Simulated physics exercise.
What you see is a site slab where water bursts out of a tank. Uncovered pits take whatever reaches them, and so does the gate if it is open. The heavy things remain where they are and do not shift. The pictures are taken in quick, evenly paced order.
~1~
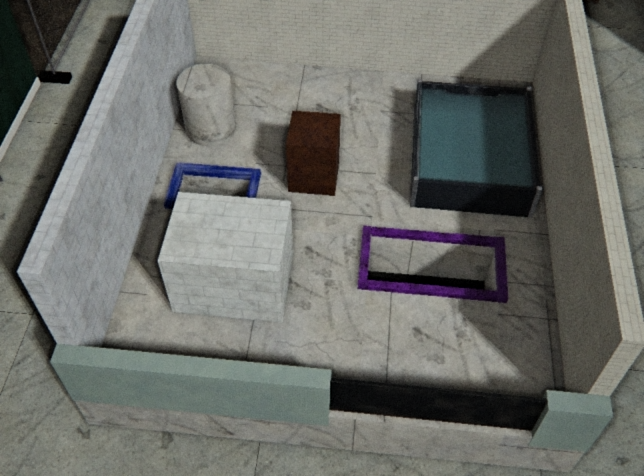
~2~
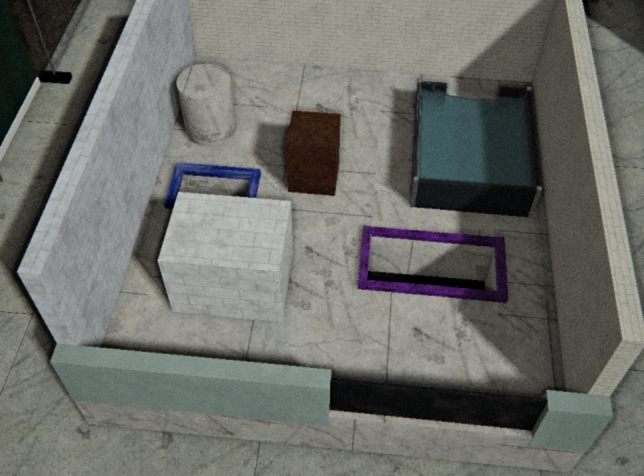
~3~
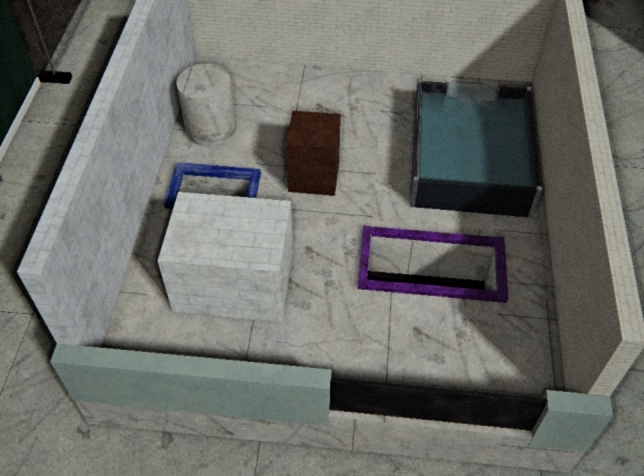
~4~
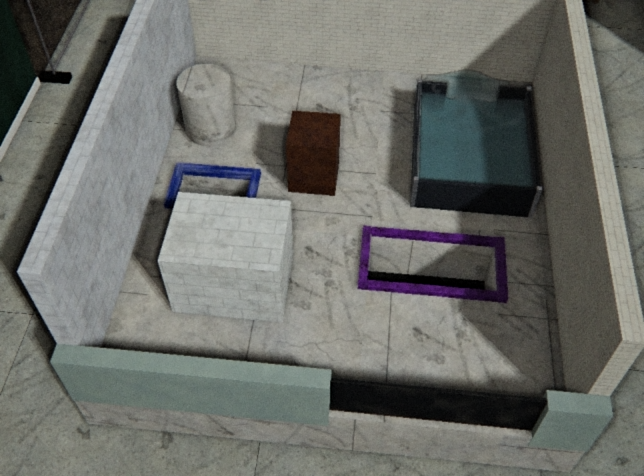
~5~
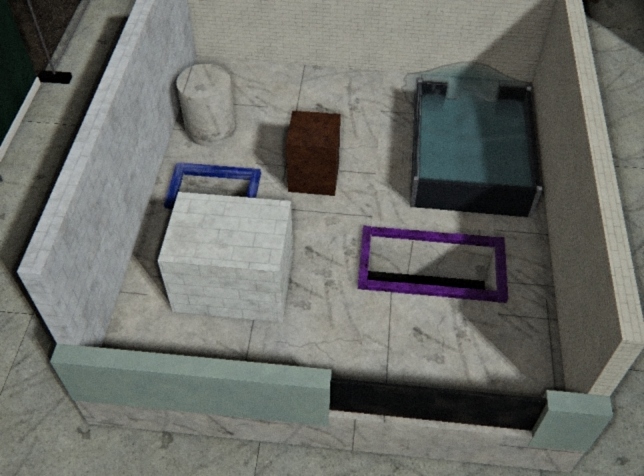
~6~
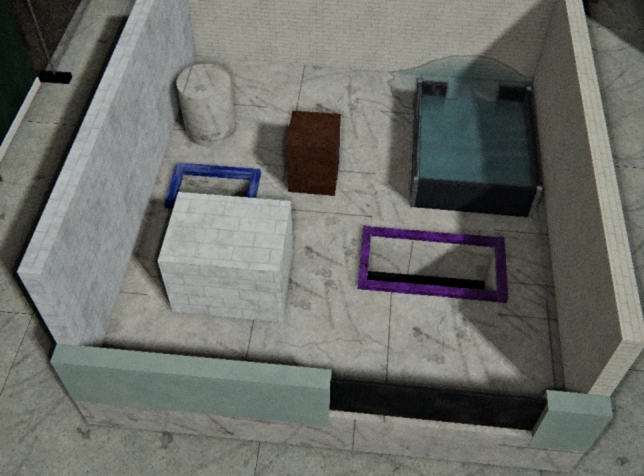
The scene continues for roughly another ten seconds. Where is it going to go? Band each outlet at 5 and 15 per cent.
Result: The gate gets a mere sliver - short of five per cent; the purple pit gets a mere sliver - short of five per cent; the blue pit gets a mere sliver - short of five per cent.
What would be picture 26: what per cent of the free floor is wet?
It works out to about 45 in a hundred.
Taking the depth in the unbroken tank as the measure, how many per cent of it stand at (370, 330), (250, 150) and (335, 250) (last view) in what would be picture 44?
I'd put them at close to 4 per cent, then 16 per cent, then 0 per cent.
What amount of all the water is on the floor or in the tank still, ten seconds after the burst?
Close to 100 in a hundred.
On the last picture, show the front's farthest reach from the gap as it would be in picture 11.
The wet edge reaches furthest near (320, 68).
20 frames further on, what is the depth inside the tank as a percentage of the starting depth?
I'd put it near 50 per cent.
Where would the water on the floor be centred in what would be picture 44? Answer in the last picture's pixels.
Somewhere near (402, 157).
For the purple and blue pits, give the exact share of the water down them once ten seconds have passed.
Estimated: 0 per cent and 0 per cent respectively.
A moment on, water covers 10 % of the floor; the gate 0 %, the purple pit 0 %, the blue pit 0 %.
Next, water covers 25 % of the floor; the gate 0 %, the purple pit 0 %, the blue pit 0 %.
Then, water covers 45 % of the floor; the gate 0 %, the purple pit 0 %, the blue pit 0 %.
Later, water covers 65 % of the floor; the gate 0 %, the purple pit 0 %, the blue pit 0 %.
In the end, water covers 95 % of the floor; the gate 0 %, the purple pit 0 %, the blue pit 0 %.
